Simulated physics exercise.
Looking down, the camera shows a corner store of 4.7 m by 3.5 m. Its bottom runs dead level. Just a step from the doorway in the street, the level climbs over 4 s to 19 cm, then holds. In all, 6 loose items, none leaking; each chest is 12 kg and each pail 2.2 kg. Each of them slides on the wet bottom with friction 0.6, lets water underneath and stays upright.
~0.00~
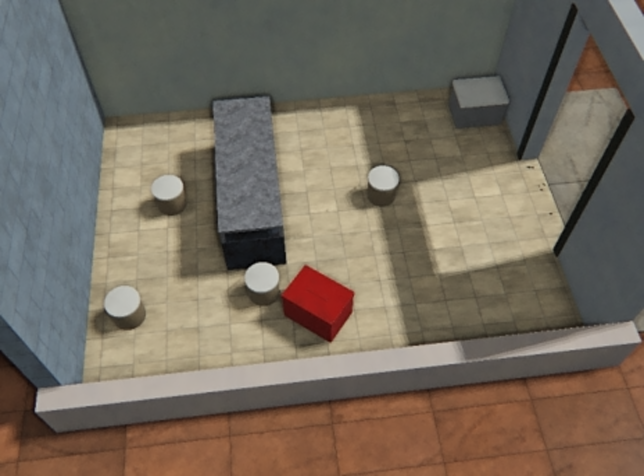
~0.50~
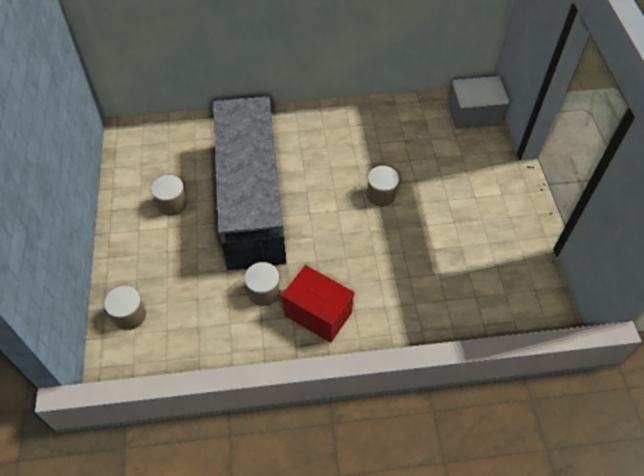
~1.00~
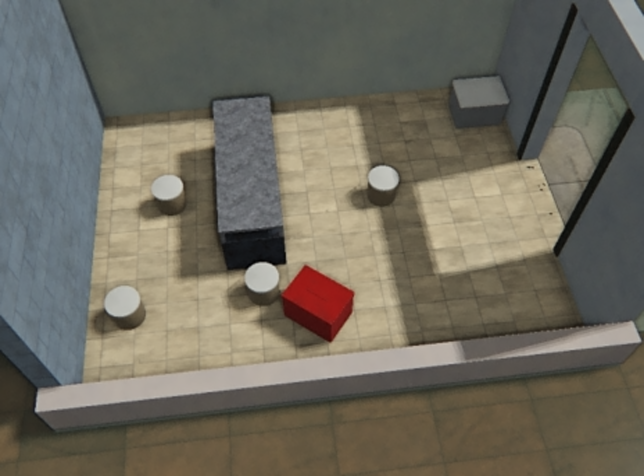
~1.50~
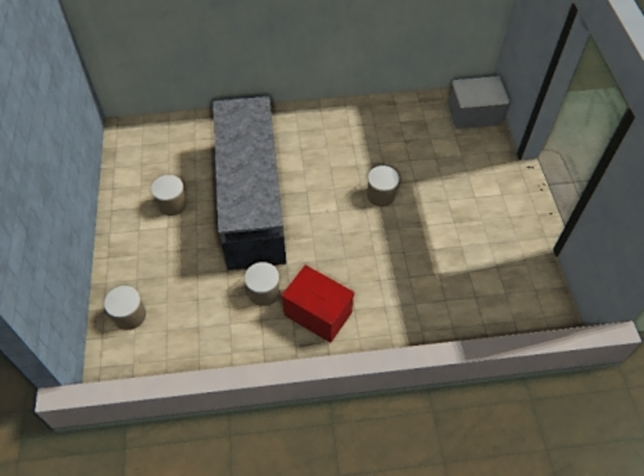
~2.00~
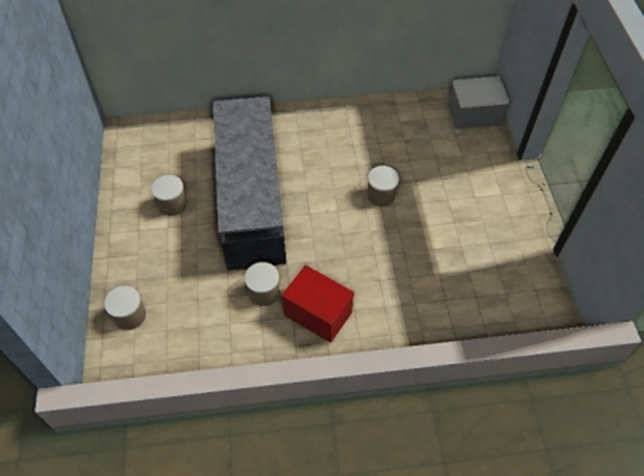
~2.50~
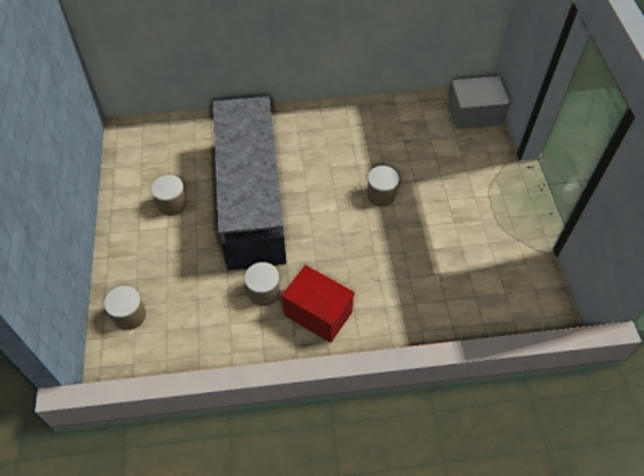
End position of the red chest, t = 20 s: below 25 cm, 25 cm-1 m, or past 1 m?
A long trip.
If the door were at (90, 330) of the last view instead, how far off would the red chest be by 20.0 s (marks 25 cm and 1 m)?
Well, the red chest really gets moving far.
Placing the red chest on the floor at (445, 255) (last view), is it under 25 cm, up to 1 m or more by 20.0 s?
Result: It drifts a great deal.
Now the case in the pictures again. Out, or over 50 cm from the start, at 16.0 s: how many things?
6 of them.
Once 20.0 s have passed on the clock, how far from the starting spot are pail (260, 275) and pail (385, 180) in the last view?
In that order: 100 cm, 250 cm.
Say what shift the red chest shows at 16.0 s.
Around 120 centimetres.
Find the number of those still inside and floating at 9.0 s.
My tally comes to 4.
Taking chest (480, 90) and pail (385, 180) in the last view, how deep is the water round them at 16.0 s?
About 10 and 12 cm.
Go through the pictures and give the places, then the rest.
In the first picture, the red chest at (318, 294) rests on the ground; water covers 0.0 m2; 0 of 6 have shifted.
In the second picture, the red chest at (318, 294) rests on the ground; 0.0 m2 under water; 0 of 6 have shifted.
In the third picture, the red chest at (318, 294), on the bottom; water covers 0.0 m2; 0 of 6 have shifted.
In the fourth picture, the red chest at (318, 294) rests on the ground; 0.0 m2 under water; 0 of 6 have shifted.
In the fifth picture, the red chest at (318, 294), on the bottom; water covers 0.0 m2; 0 of 6 have shifted.
In the sixth picture, the red chest at (318, 294), on the bottom; 0.4 m2 under water; 0 of 6 have shifted.
After 4.0 s the red chest is near (318, 294), 0.0 m from its start, aground; 0 afloat.
After 9.0 s the red chest is near (134, 306), 1.7 m from its start, afloat; 4 afloat.
After 16.0 s the red chest is near (178, 283), 1.3 m from its start, afloat; 6 afloat.
After 20.0 s the red chest is near (183, 162), 2.0 m from its start, afloat; 6 afloat.
